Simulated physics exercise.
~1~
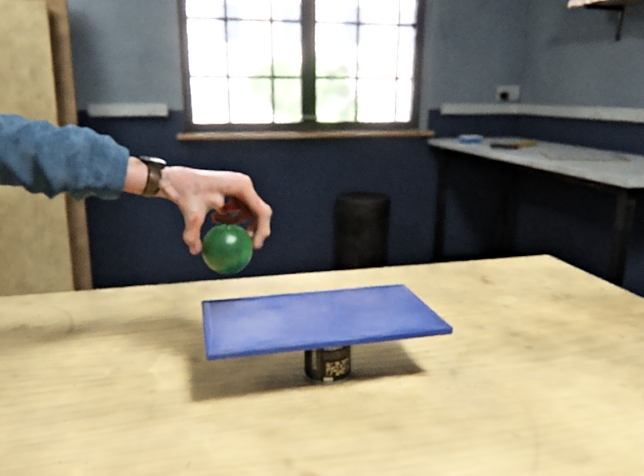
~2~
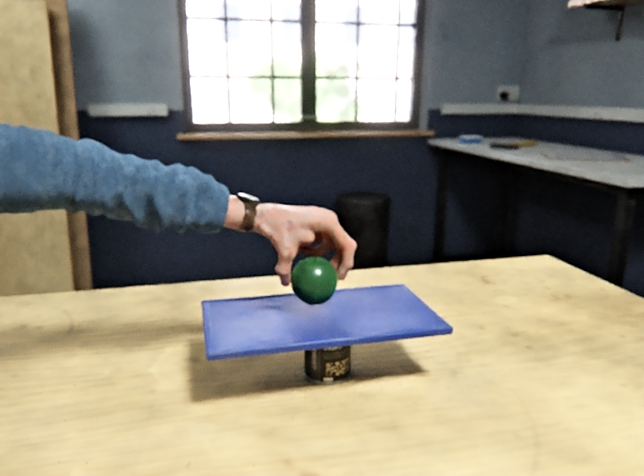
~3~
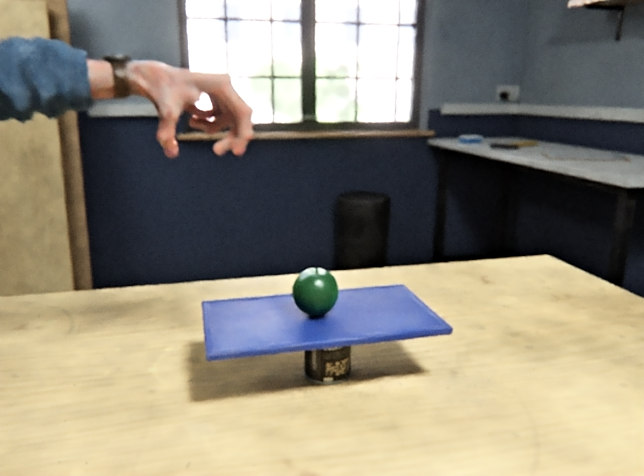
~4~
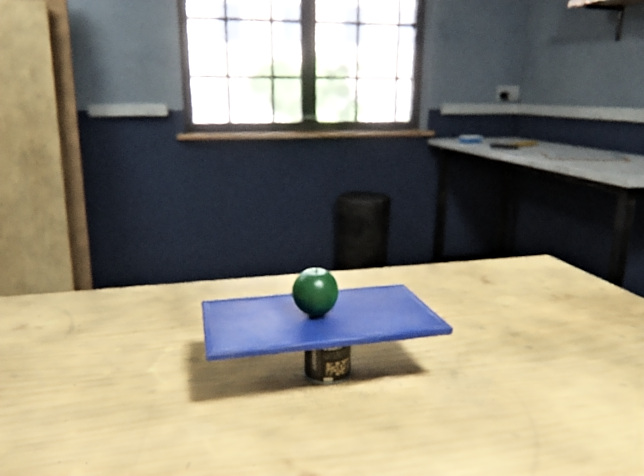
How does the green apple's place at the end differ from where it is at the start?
At the start the green apple is held in the air by a hand, above the left part of the blue lid. At the end it is farther right and lower, resting on the lid by itself.
